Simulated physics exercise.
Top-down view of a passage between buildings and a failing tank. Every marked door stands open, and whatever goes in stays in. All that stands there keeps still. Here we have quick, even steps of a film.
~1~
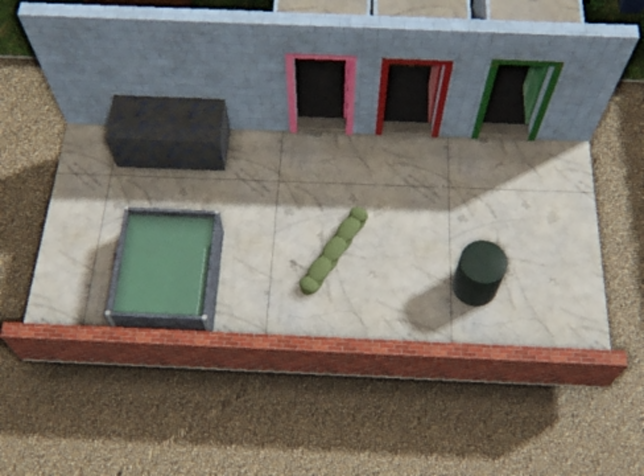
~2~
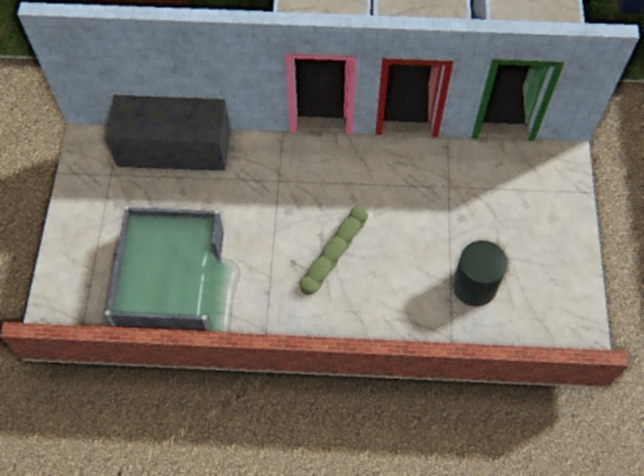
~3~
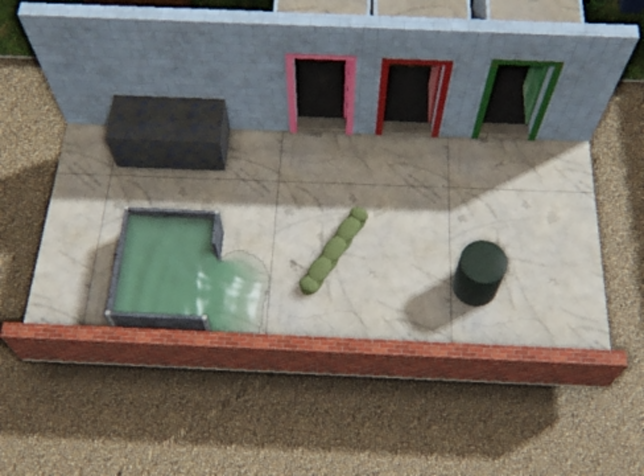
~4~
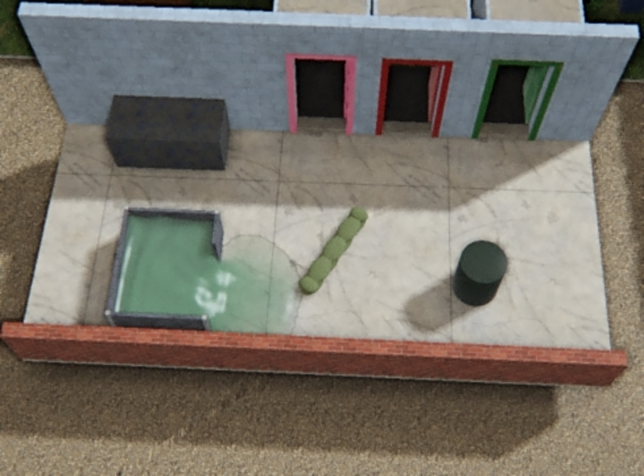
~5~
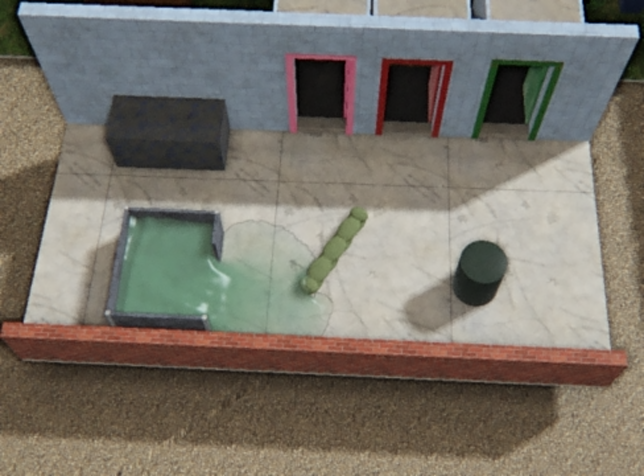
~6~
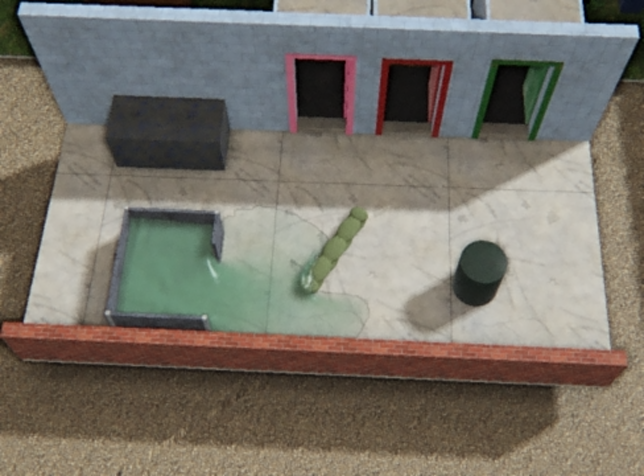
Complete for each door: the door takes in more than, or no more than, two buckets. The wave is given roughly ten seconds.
Completed: The red door takes in no more than two buckets; the pink door takes in no more than two buckets; the green door takes in no more than two buckets.
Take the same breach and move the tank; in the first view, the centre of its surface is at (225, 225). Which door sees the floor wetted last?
That would be the green-painted one, I think.
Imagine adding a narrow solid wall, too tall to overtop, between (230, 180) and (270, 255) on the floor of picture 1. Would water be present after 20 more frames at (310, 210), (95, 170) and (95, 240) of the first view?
In that order: Under water, not flooded, not flooded.
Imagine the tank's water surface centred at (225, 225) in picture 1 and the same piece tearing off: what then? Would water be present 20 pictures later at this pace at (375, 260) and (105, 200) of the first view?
In the order asked: Unreached, then unreached.
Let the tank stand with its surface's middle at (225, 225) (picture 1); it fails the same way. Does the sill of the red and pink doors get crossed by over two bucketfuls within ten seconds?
Red exceeds the limit, pink exceeds the limit.
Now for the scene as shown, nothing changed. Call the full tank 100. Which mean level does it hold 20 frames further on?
I'd put it near 22 per cent.
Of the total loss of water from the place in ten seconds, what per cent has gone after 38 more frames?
Close to 70 per cent, I'd say.
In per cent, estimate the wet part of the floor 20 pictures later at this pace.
I'd put it at roughly 55 per cent.
A moment on, water covers 25 % of the floor; the red door not reached, the pink door not reached, the green door not reached.
Next, water covers 40 % of the floor; the red door wet at the sill, nothing in, the pink door wet at the sill, nothing in, the green door not reached.
Then, water covers 55 % of the floor; the red door under two buckets in, the pink door under two buckets in, the green door wet at the sill, nothing in.
Later, water covers 65 % of the floor; the red door under two buckets in, the pink door under two buckets in, the green door wet at the sill, nothing in.
In the end, water covers 80 % of the floor; the red door under two buckets in, the pink door under two buckets in, the green door wet at the sill, nothing in.
